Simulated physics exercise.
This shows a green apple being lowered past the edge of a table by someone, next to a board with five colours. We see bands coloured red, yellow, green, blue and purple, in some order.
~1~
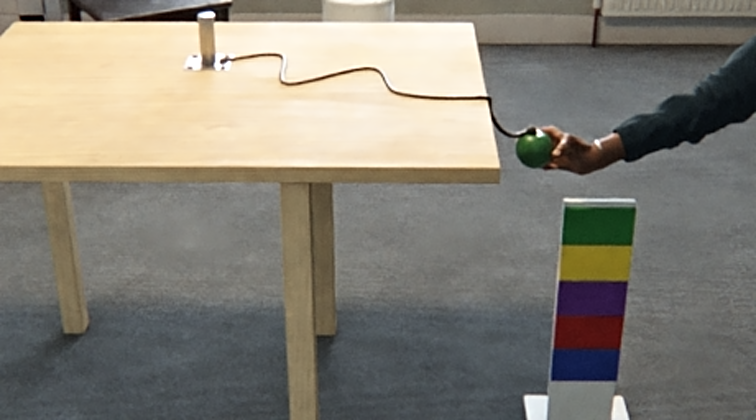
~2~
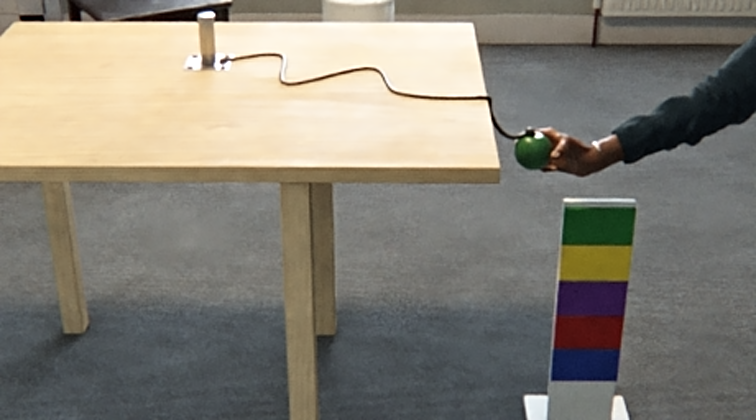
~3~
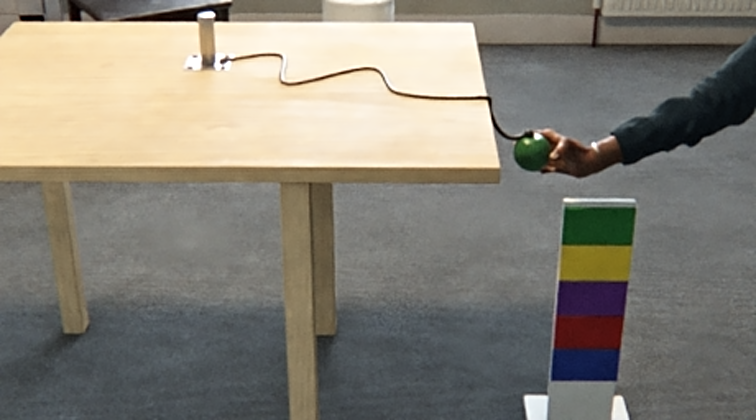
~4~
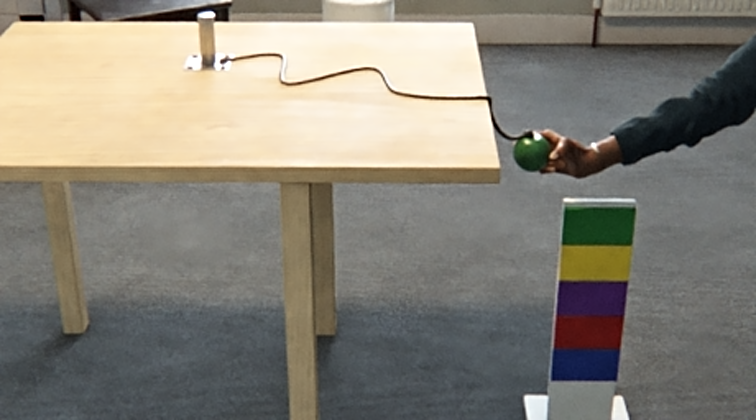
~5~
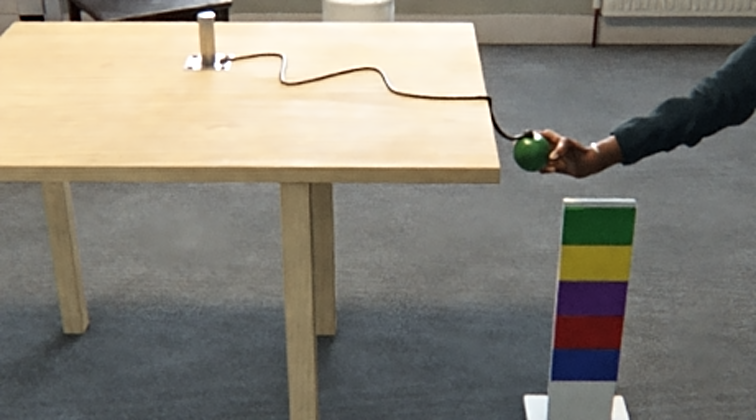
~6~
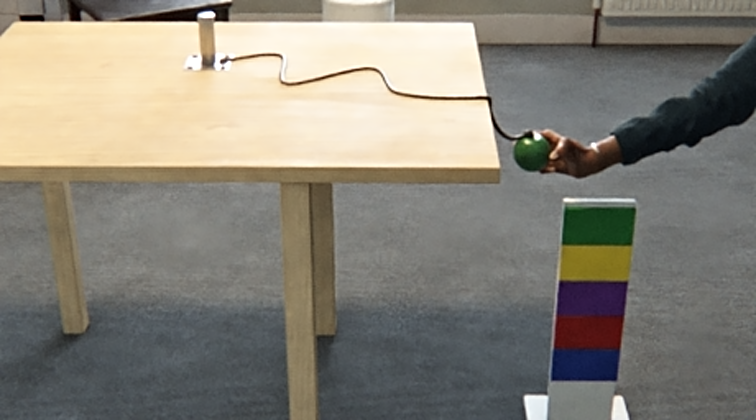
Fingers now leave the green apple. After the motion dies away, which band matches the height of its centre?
The purple one.
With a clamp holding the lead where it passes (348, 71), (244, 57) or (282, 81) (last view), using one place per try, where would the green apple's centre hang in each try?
In that order: (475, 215), (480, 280) and (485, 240).
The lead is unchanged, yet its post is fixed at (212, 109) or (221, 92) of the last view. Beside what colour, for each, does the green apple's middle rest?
Answer, in order: Red, red.
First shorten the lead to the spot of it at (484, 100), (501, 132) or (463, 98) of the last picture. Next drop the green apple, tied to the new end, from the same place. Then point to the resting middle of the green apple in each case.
Case by case: (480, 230), (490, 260) and (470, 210).
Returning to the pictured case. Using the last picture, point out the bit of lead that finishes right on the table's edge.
(385, 79).
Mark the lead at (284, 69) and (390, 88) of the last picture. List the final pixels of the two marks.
First: (320, 72). Second: (485, 120).
Soon after, apple near (484, 281); level with purple.
After that, apple near (475, 287); level with purple.
In the end, apple near (479, 289); level with purple. Its centre hangs level with the purple band.
